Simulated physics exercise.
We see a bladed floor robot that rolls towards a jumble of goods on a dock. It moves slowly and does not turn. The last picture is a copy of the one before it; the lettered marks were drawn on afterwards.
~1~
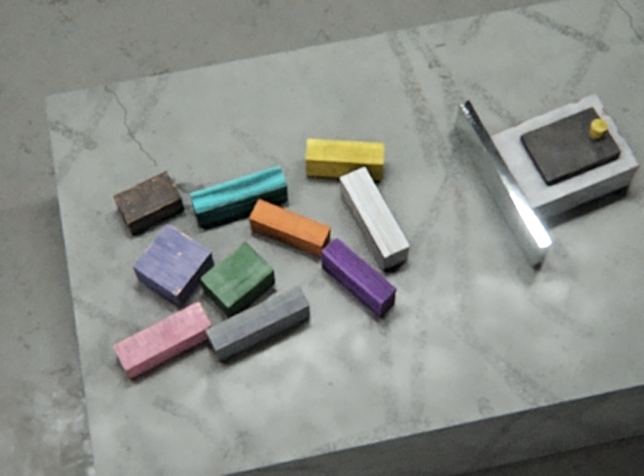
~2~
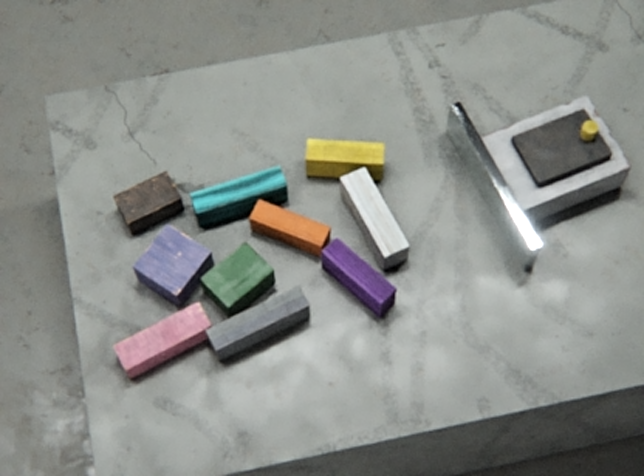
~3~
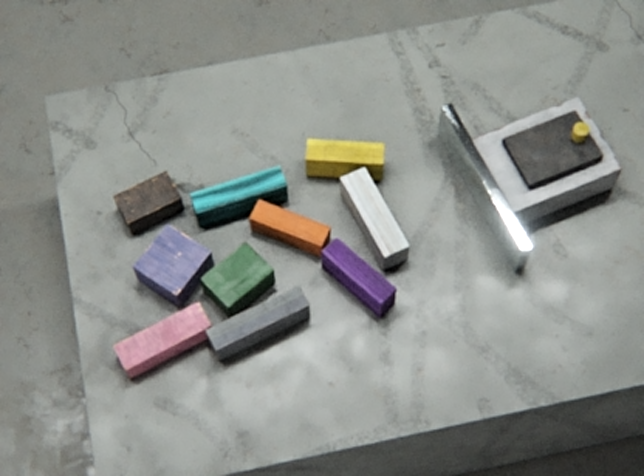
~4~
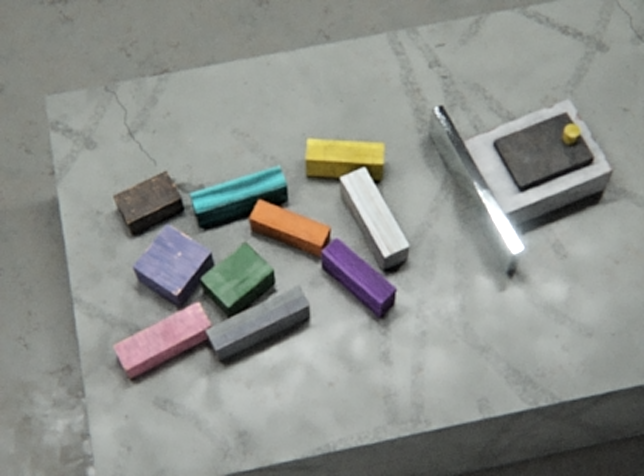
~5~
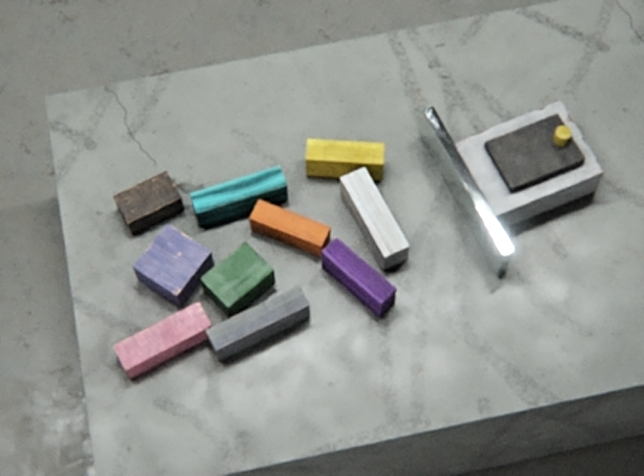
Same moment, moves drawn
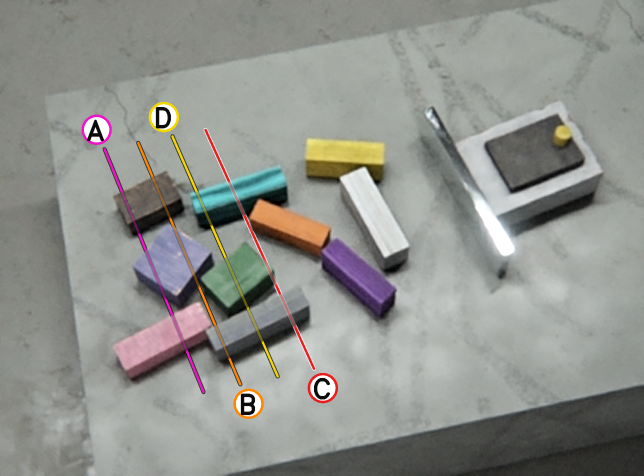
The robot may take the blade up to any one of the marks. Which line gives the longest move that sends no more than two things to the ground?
Stop at A.
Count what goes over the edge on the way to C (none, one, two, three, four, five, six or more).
By then, none.
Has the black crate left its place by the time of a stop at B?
Yes.
On the marked copy, A at (151, 264); B at (187, 257); C at (257, 243); D at (222, 250).
With A. Early on, robot (418, 176); yellow stick (281, 164); purple stick (348, 285).
Further on, robot (305, 198); pink bar (130, 369); blue crate (122, 289).
At the end, robot (215, 216); black crate over the edge; blue crate over the edge; two fallen.
As for the rest, B is within the limit but short; C is within the limit but short; D is within the limit but short.
